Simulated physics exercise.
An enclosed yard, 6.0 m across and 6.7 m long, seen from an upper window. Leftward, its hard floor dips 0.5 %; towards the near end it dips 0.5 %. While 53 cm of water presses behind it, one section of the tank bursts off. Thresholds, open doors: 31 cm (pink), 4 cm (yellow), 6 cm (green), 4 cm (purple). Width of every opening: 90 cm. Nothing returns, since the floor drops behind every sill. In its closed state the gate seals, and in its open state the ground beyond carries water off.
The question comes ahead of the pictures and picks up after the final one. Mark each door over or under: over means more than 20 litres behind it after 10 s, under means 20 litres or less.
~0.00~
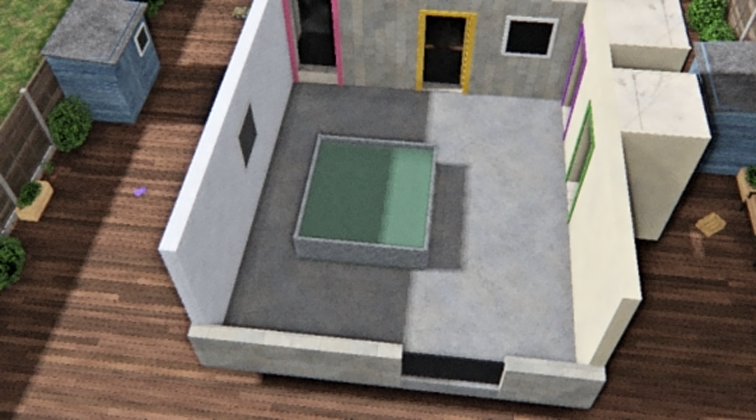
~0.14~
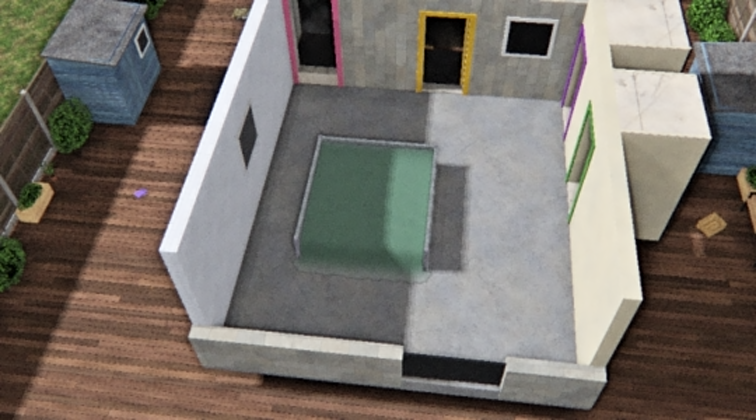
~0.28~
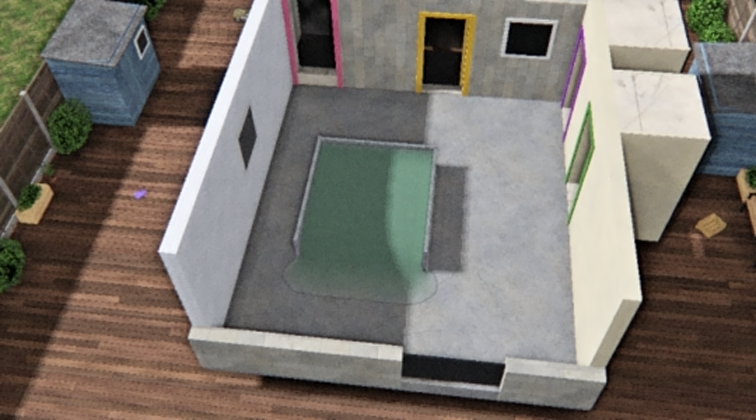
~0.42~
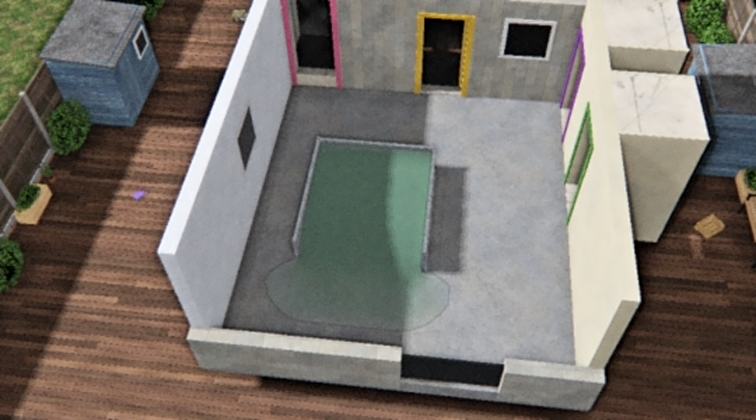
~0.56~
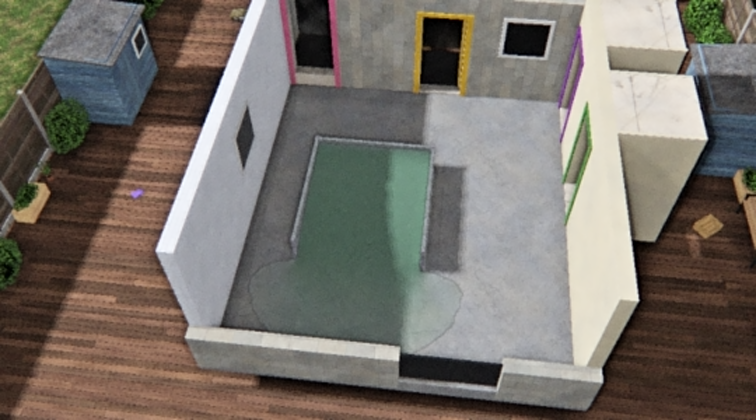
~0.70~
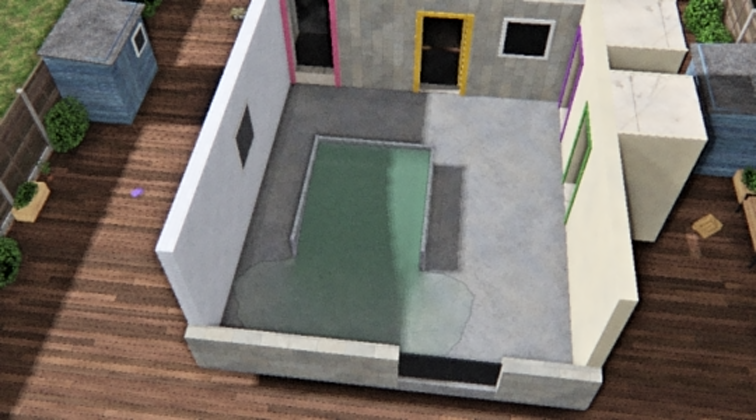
Pink door under, yellow door over, green door under, purple door over.
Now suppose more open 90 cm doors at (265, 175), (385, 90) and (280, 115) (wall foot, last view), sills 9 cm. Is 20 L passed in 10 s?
Door 1: Lower; door 2: Lower; door 3: Lower.
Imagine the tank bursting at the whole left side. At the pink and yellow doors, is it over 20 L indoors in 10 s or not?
Against the limit, the pink door stays within it and the yellow door stays within it.
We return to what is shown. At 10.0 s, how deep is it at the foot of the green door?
4.0 cm.
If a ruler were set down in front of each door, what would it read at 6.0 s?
Pink 21 cm, yellow 4 cm, green 6 cm, purple 3 cm.
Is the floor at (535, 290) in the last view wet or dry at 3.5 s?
Looks like it's submerged.
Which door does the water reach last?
The yellow door is last.
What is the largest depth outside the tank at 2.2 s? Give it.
Roughly 46 cm.
After 1.4 s water covers 25 % of the floor and is deepest (39 cm) near (342, 351); pink door not reached, yellow door not reached, green door not reached, purple door not reached.
After 2.2 s water covers 25 % of the floor and is deepest (46 cm) near (214, 347); pink door not reached, yellow door not reached, green door not reached, purple door not reached.
After 3.5 s water covers 45 % of the floor and is deepest (32 cm) near (214, 347); pink door not reached, yellow door not reached, green door not reached, purple door not reached.
After 6.0 s water covers 90 % of the floor and is deepest (24 cm) near (290, 87); pink door 21 cm at the sill, 0 L in, yellow door 4 cm at the sill, 0 L in, green door 6 cm at the sill, 0 L in, purple door 3 cm at the sill, 0 L in.
After 10.0 s water covers 100 % of the floor and is deepest (14 cm) near (552, 168); pink door 7 cm at the sill, 0 L in, yellow door 10 cm at the sill, 64 L in, green door 4 cm at the sill, 0 L in, purple door 11 cm at the sill, 54 L in.
